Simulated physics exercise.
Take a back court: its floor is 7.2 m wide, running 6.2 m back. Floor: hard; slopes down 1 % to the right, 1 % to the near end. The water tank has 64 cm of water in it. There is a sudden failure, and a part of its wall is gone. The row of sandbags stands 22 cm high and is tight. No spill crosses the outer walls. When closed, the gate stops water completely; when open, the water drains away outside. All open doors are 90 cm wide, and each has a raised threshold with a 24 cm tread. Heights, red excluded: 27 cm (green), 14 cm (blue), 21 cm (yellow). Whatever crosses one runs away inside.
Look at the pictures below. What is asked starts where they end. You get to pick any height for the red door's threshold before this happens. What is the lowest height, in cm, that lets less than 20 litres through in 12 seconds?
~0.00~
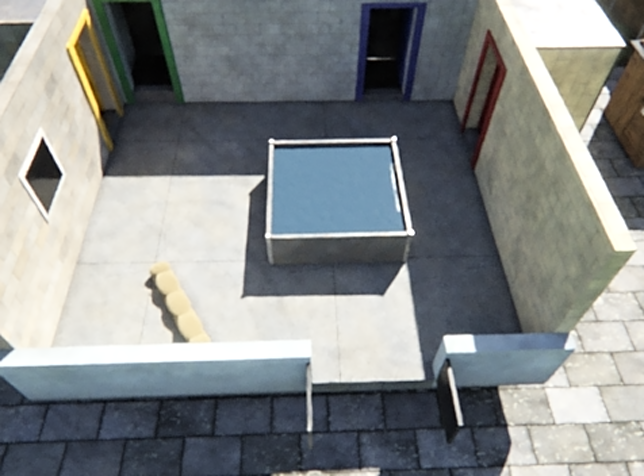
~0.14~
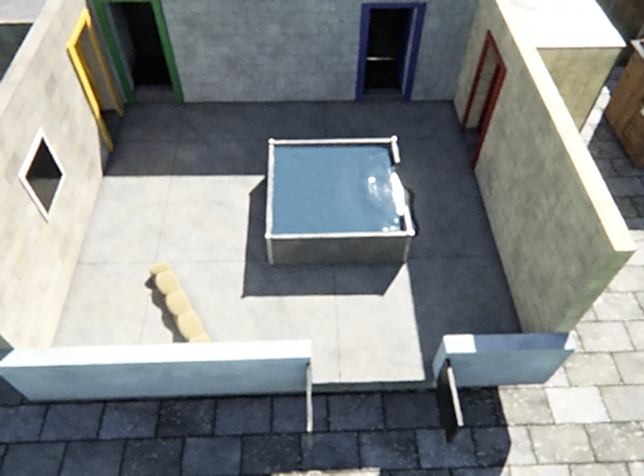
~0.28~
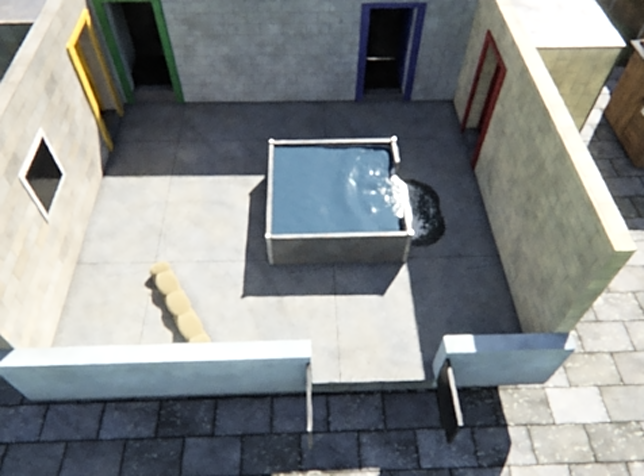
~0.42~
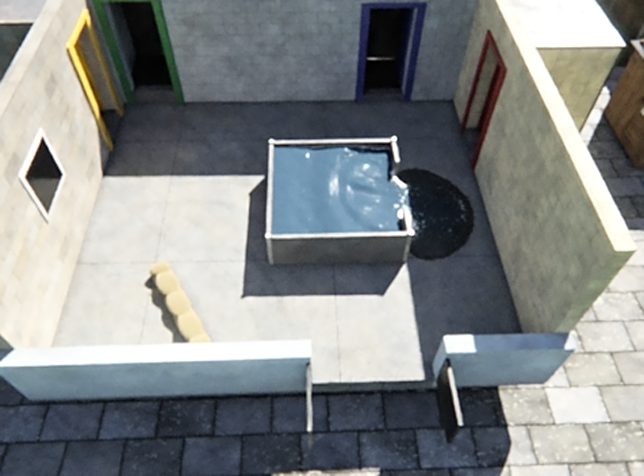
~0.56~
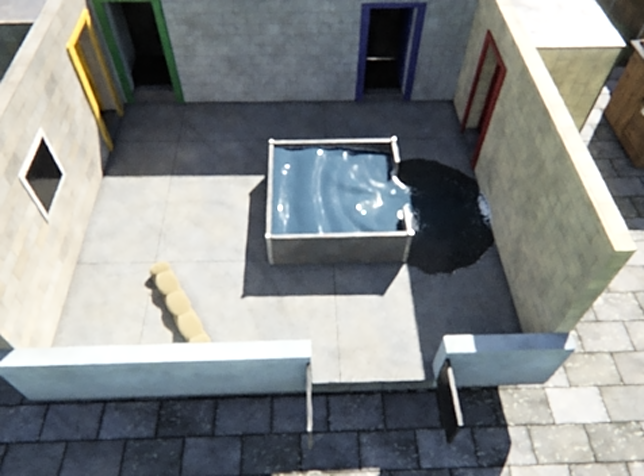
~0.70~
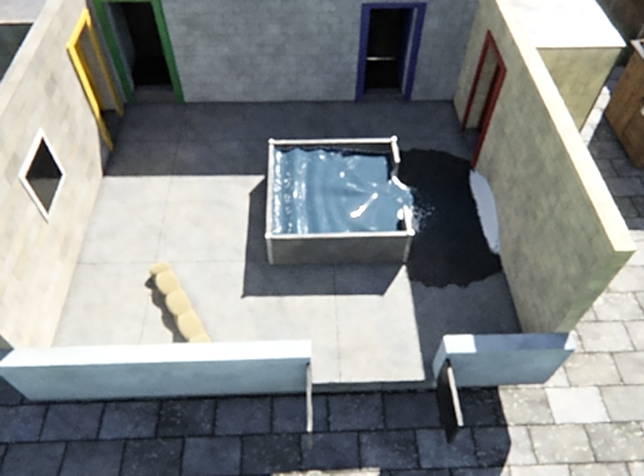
About 12.5 cm.
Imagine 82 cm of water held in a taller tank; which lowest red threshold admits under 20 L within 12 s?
The step would need to be some 17 cm high.
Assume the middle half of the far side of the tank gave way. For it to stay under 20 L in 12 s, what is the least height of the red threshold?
That way, roughly 11.0 cm.
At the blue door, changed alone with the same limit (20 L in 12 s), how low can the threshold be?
About 10.5 cm at blue.
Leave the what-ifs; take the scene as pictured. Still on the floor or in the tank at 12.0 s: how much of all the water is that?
I'd put it at about 88 per cent.
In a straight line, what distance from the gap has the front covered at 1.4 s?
Front distance: Approx. 3.2 m.
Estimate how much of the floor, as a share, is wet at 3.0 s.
30 %.
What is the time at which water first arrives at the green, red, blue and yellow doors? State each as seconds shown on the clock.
Arrival times - green: 5.0 s; red: 0.9 s; blue: 2.2 s; yellow: 5.5 s.
After 1.4 s water covers 10 % of the floor, deepest (43 cm) near (479, 214); 17 cm at the red door, 0 litres in over its 17 cm threshold.
After 3.0 s water covers 30 % of the floor, deepest (34 cm) near (517, 350); 15 cm at the red door, 4 litres in over its 17 cm threshold.
After 12.0 s water covers 95 % of the floor, deepest (14 cm) near (183, 359); 6 cm at the red door, 4 litres in over its 17 cm threshold.
At the red door as built, the water arrived by 0.9 s and peaked near 19 cm at 2.0 s.
Run again over the same 12 s with other heights there, 42 litres in over 9.5 cm, 7 litres over 15.5 cm. The limit of 20 litres is kept from about 12.5 cm up.
